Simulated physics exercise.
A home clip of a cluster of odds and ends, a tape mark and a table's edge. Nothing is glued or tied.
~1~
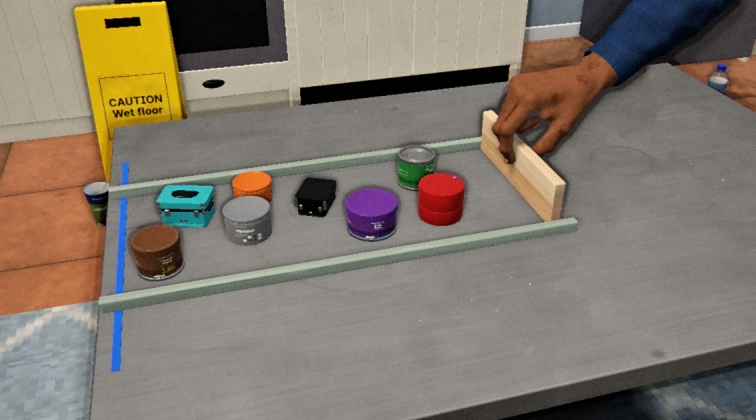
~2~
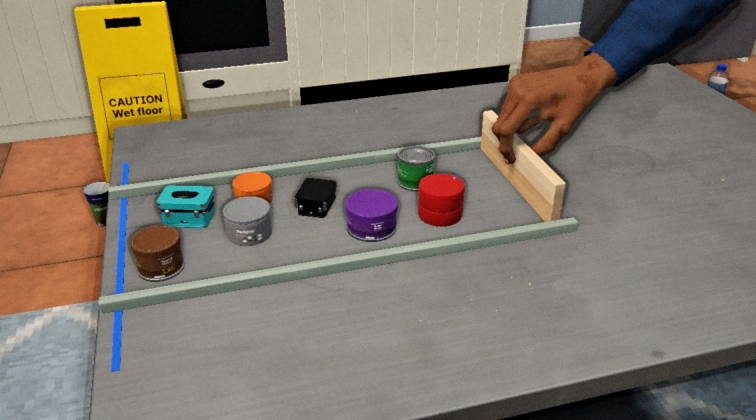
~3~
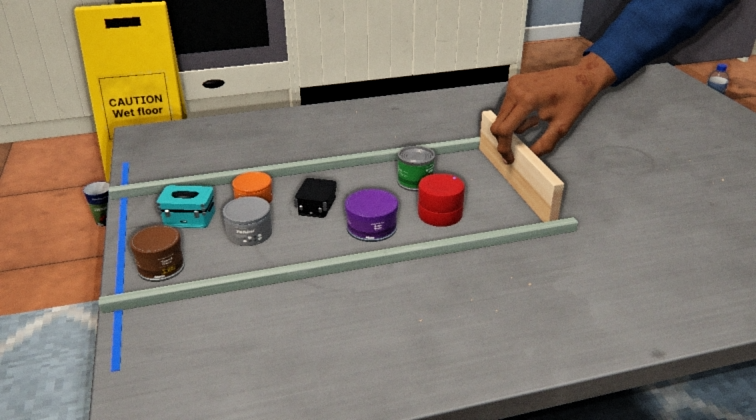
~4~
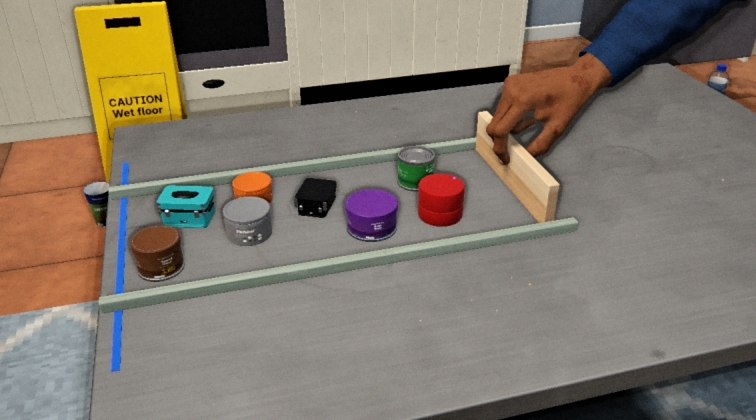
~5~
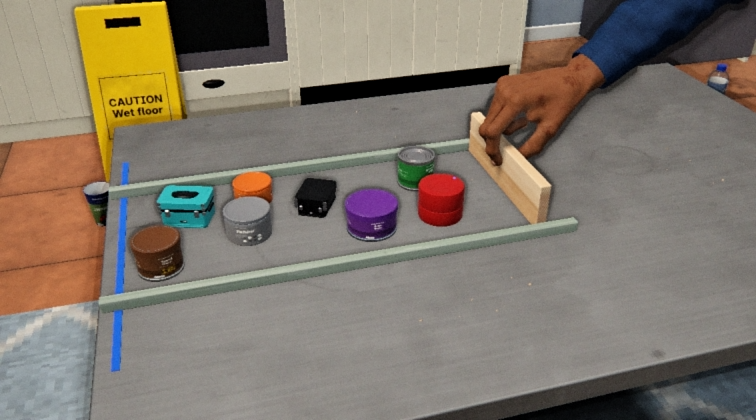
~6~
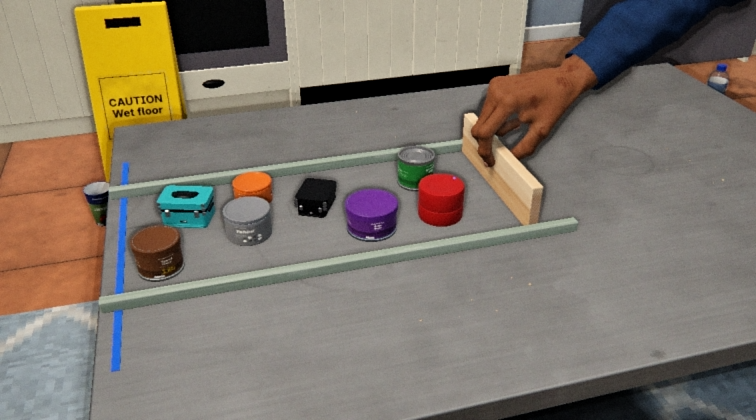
A hand in a blue sleeve grips a pale wooden board at the right of a grey tabletop, seen from above at an angle in a room with a yellow wet-floor sign behind. Between two pale green strips sit brown, turquoise, orange, grey, black, purple, green and red items, with blue tape at left. The board stays still, then the hand slides it slightly left; the items and camera remain still.
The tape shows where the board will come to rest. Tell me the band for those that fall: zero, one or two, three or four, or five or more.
The number that fall off is five or more.
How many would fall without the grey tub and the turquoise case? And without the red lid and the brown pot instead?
Fallen: 6, and 6 in the other try.
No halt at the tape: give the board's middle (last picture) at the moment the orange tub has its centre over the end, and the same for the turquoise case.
At (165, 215) for the orange tub; at (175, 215) for the turquoise case.
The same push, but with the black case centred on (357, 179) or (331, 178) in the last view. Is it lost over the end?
In turn it tumbles off; tumbles off.
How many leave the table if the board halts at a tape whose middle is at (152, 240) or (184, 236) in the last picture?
Try by try, 5 and 1.
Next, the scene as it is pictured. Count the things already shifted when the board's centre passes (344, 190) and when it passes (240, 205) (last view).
At the one place 5, at the other 8.
Soon after, none off yet; brown pot at rest near (158, 253); turquoise case at rest near (188, 208); grey tub at rest near (244, 222).
In the end, the number that fall off is five or more; gone, red lid, green tin, purple pot, black case, orange tub, grey tub, turquoise case and brown pot.
